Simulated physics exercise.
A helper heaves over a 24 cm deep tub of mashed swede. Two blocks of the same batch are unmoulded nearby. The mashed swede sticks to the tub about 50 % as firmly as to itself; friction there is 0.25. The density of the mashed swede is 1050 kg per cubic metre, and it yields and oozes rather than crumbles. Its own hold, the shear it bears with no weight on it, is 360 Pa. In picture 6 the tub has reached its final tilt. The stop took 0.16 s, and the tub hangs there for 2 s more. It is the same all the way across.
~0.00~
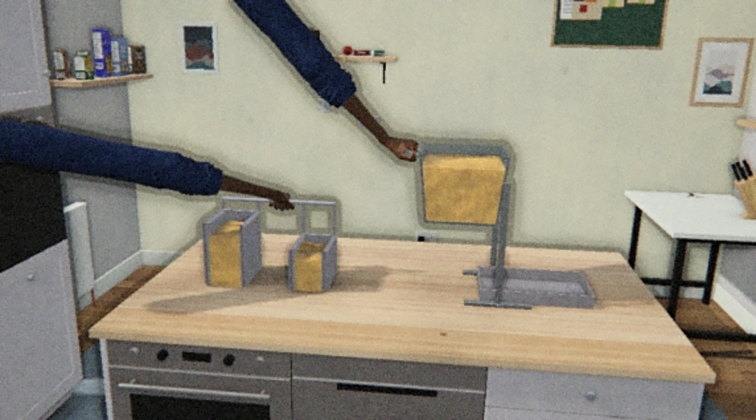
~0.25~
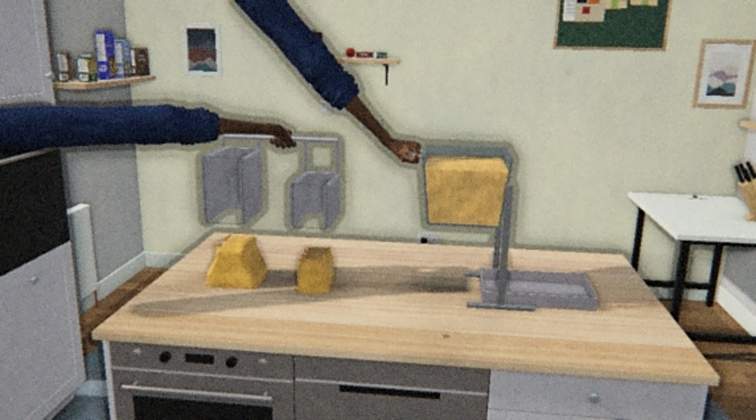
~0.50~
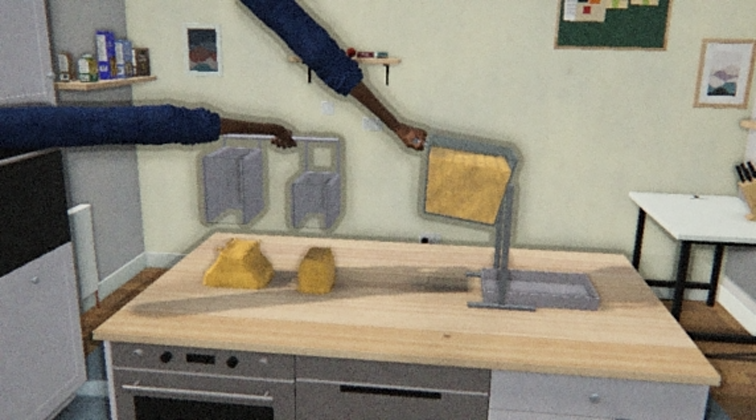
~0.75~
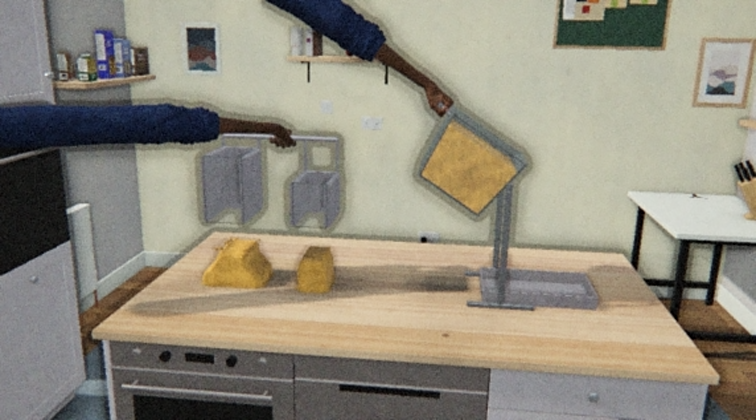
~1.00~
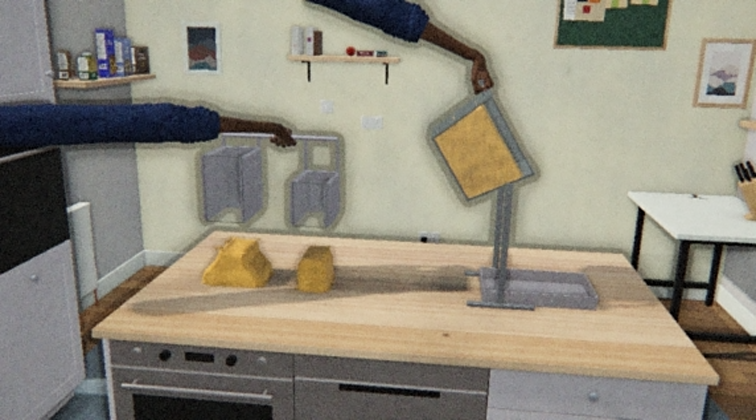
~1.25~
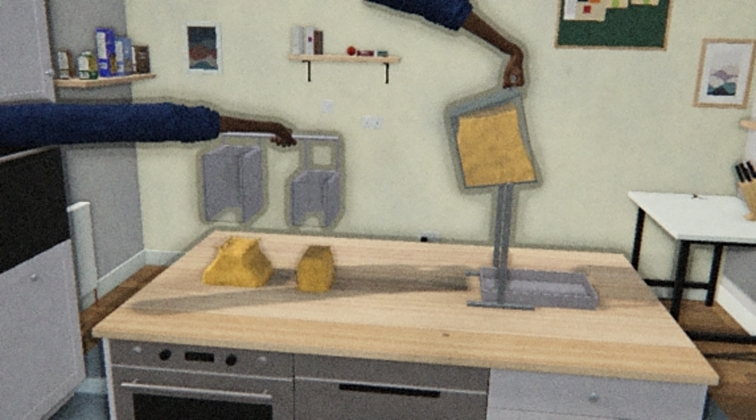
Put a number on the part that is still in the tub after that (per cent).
The part that is still in the tub after that is near 62 %.
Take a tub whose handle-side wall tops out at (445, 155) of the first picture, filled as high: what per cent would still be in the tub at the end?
It would be near 100 %.
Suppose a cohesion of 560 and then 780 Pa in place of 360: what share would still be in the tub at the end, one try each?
In turn about 100 %, 100 %.
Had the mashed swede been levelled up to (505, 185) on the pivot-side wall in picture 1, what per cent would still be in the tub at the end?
It would be near 95 %.
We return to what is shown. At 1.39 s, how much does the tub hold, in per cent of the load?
Near 95 %.
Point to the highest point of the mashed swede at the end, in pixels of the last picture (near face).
Around (497, 140).
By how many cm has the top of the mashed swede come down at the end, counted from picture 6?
About 10 cm.
By 1.39 s, the tub is at 75 degrees and holds 93 %.
By 1.56 s, the tub is at 75 degrees and holds 75 %.
By 1.73 s, the tub is at 75 degrees and holds 65 %.
By 1.90 s, the tub is at 75 degrees and holds 63 %.
By 3.25 s, at the end, the tub is at 75 degrees and holds 62 %.
